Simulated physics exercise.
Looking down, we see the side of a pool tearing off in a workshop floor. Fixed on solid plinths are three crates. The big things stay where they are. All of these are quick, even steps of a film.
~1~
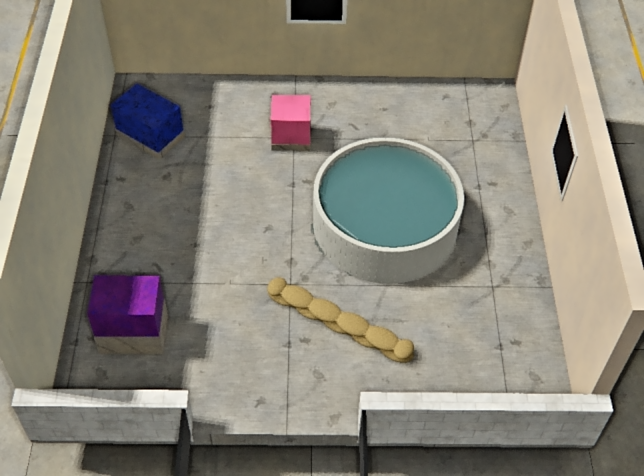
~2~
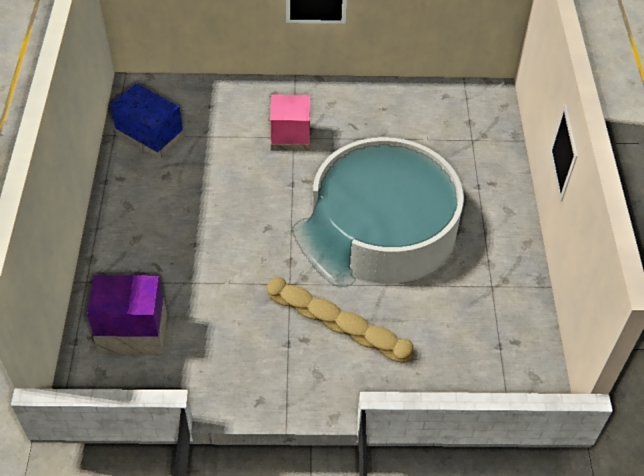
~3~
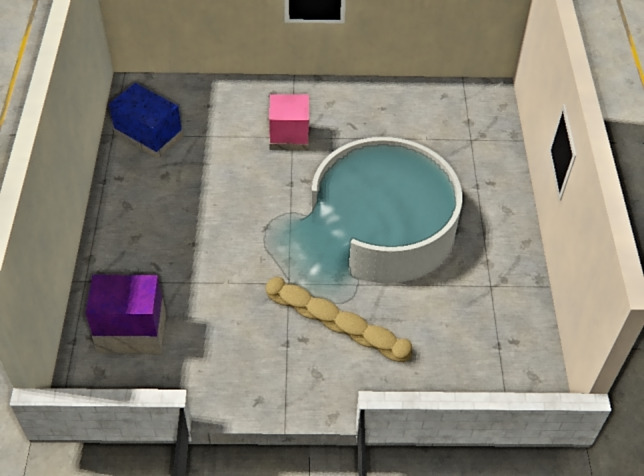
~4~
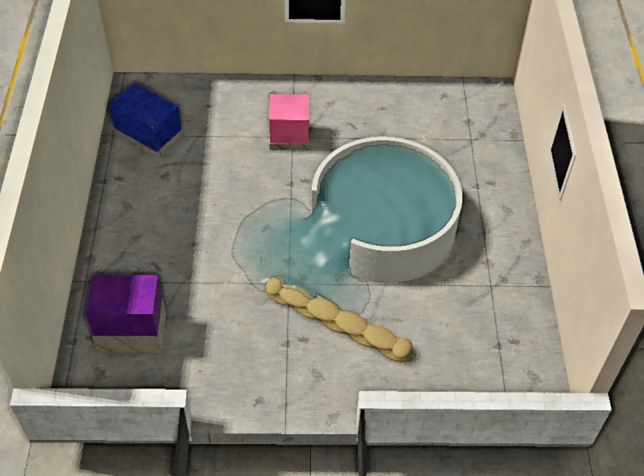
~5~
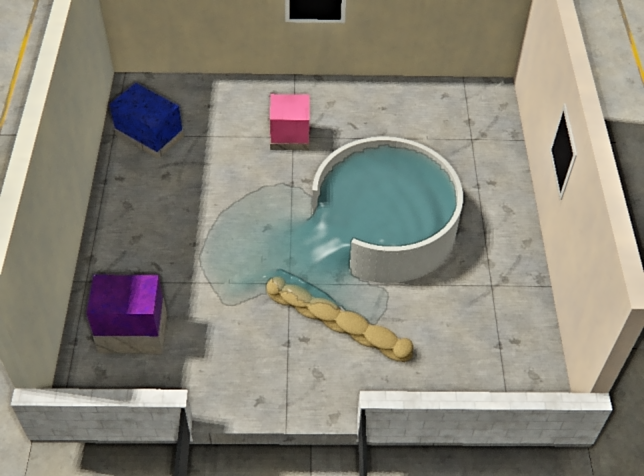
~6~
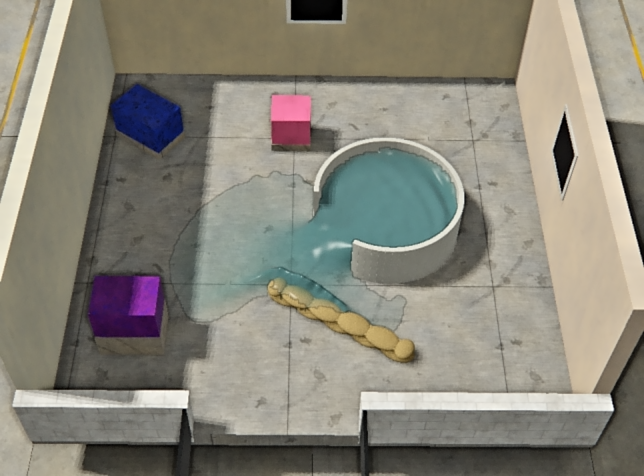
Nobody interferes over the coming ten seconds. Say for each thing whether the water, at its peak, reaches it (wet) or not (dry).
Outcome: Purple crate: A dry one, pink crate: A dry one, blue crate: A wet one.
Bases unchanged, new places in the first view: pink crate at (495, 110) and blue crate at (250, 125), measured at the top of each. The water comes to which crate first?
I'd say it is the purple-painted one.
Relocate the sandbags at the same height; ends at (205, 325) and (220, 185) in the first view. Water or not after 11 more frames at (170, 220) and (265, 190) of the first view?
In that order: Flooded, under water.
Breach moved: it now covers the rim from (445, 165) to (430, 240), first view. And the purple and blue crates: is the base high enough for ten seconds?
The purple crate is not reached, the blue crate is not reached.
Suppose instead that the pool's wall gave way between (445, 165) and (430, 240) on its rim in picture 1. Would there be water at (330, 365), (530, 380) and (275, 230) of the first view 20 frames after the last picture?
As listed: Covered, under water, no water.
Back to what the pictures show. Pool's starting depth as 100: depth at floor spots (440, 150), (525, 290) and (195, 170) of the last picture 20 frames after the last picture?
Roughly 0 per cent, 4 per cent and 2 per cent.
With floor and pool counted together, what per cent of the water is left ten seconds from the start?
Estimate: 90 %.
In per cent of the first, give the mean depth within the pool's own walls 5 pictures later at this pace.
Close to 64 in a hundred.
A moment on, water covers 30 % of the floor; the purple crate water round its plinth, the pink crate not reached, the blue crate not reached.
Next, water covers 45 % of the floor; the purple crate water round its plinth, the pink crate water round its plinth, the blue crate water round its plinth.
Then, water covers 45 % of the floor; the purple crate water round its plinth, the pink crate water round its plinth, the blue crate water round its plinth.
Later, water covers 80 % of the floor; the purple crate water round its plinth, the pink crate water round its plinth, the blue crate water round its plinth.
In the end, water covers 100 % of the floor; the purple crate stayed above the water, the pink crate stayed above the water, the blue crate was topped.
